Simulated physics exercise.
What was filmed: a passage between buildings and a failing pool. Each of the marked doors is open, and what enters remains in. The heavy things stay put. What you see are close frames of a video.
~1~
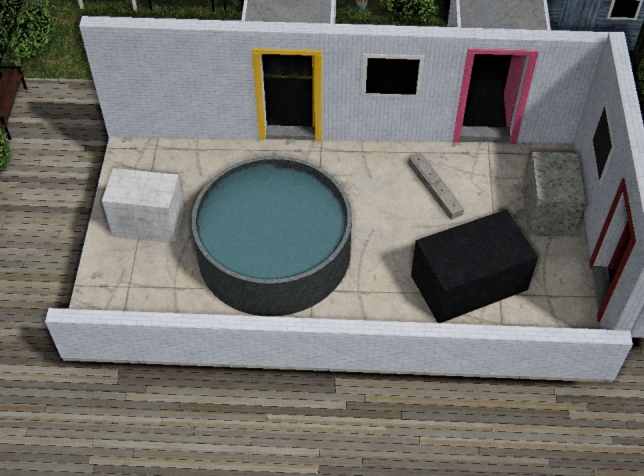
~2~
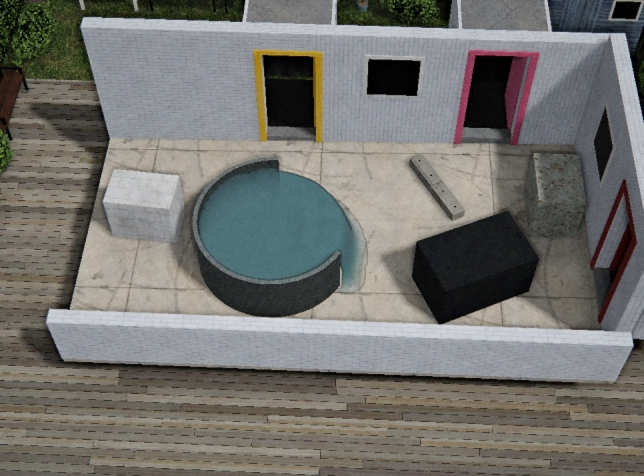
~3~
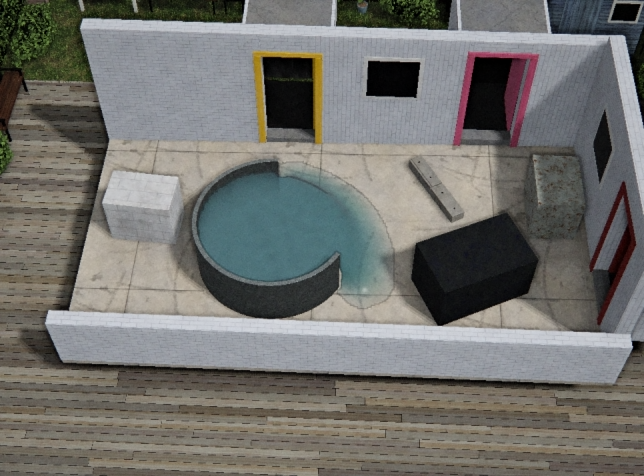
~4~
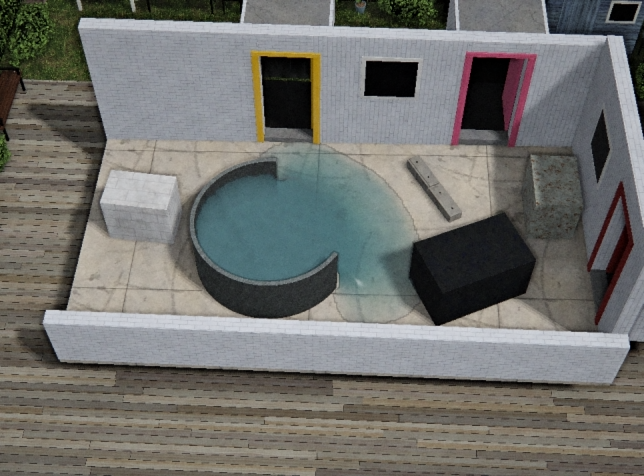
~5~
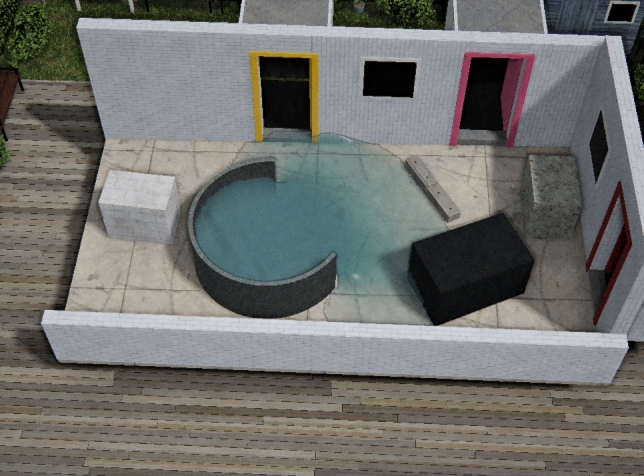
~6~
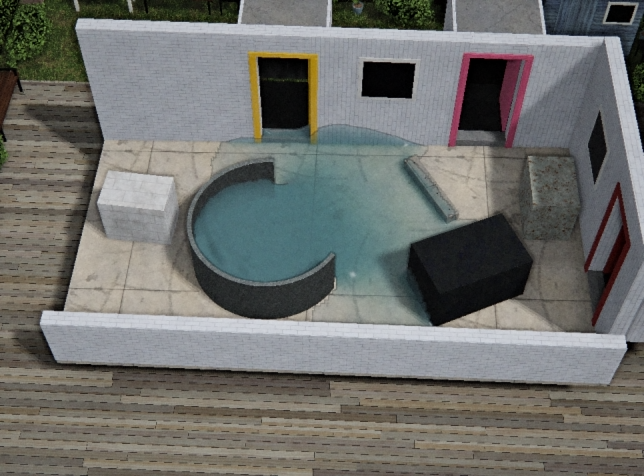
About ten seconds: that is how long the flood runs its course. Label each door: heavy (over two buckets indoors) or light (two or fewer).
Pink door - heavy; yellow door - heavy; red door - heavy.
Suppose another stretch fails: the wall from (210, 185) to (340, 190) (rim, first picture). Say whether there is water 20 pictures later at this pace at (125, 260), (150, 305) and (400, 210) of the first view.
Going through them, the first would be still bare, the next still bare and the last submerged.
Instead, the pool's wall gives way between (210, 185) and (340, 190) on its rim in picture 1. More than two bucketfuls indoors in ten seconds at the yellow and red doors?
Well, the yellow door crosses the threshold, but the red door comes up short.
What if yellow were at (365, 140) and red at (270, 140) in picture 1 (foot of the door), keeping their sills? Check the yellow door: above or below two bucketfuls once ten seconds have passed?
Well, in that case the yellow tops the limit.
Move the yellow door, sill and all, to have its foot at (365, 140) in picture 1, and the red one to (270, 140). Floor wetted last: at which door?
The pink door.
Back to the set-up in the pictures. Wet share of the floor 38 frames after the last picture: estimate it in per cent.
Near 90 in a hundred.
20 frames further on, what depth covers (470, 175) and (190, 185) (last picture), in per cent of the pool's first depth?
In order: Roughly 30 % and 2 %.
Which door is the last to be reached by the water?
I'd go with the red door.
A moment on, water covers 50 % of the floor; the pink door wet at the sill, nothing in, the yellow door over two buckets in, the red door not reached.
Next, water covers 70 % of the floor; the pink door wet at the sill, nothing in, the yellow door far over two buckets in, the red door wet at the sill, nothing in.
Then, water covers 85 % of the floor; the pink door over two buckets in, the yellow door far over two buckets in, the red door under two buckets in.
Later, water covers 90 % of the floor; the pink door over two buckets in, the yellow door far over two buckets in, the red door over two buckets in.
In the end, water covers 95 % of the floor; the pink door over two buckets in, the yellow door far over two buckets in, the red door over two buckets in.
